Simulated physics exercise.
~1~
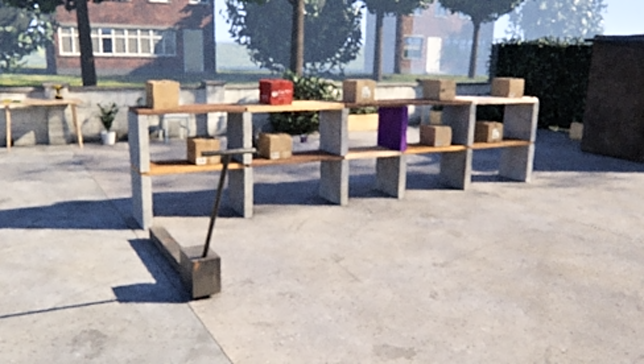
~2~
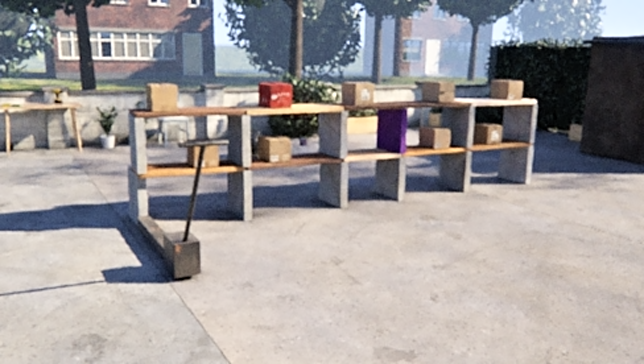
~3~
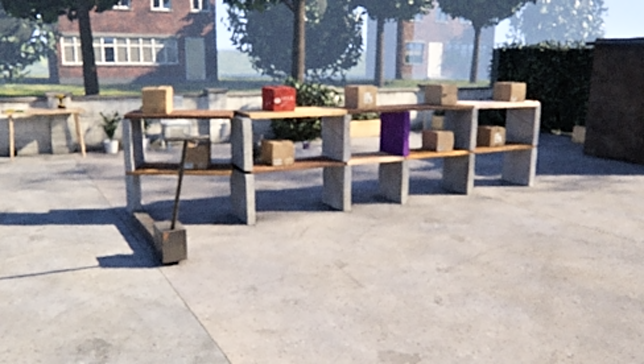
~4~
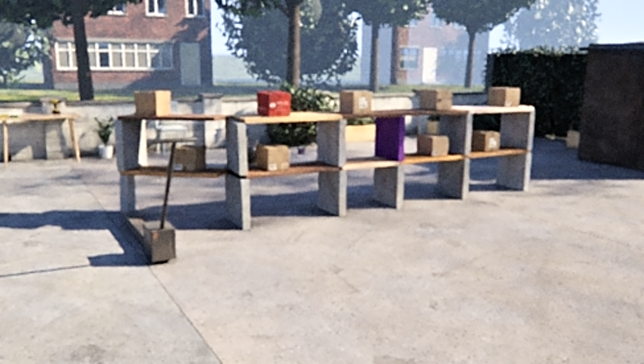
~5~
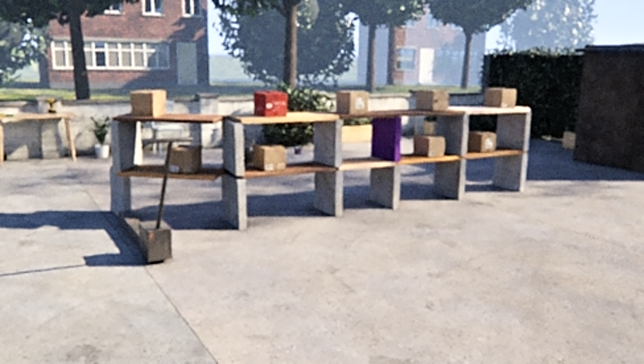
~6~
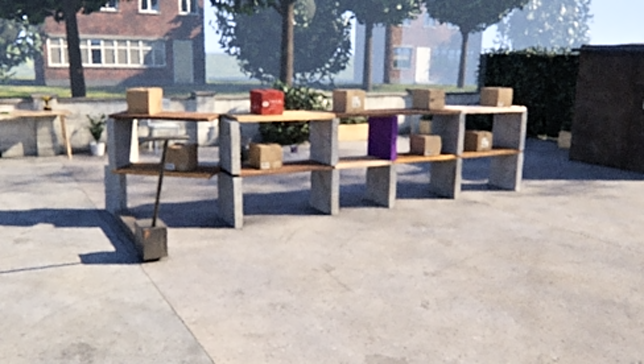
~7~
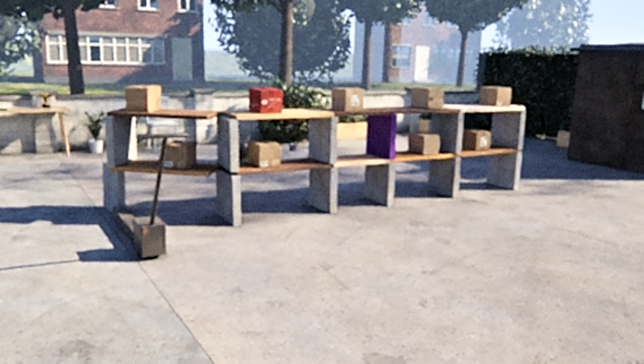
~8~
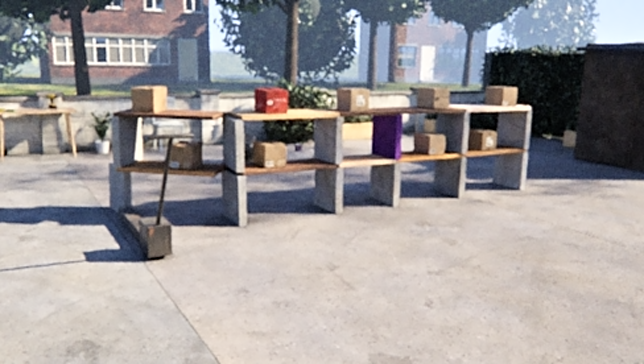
A long, two-tiered rack of pale grey blocks and wooden boards stands across a sunlit paved yard, seen from the front by a slightly swaying camera. Brown cartons sit on both levels, with a red carton on top left of centre and one purple upright further right. Trees, a low wall and brick houses lie behind. At the lower left, a narrow dark jack with a tall handle slides away from the viewer toward the rack's left end, then slows and settles at its base. The rack stays standing, with the cartons still on their shelves.
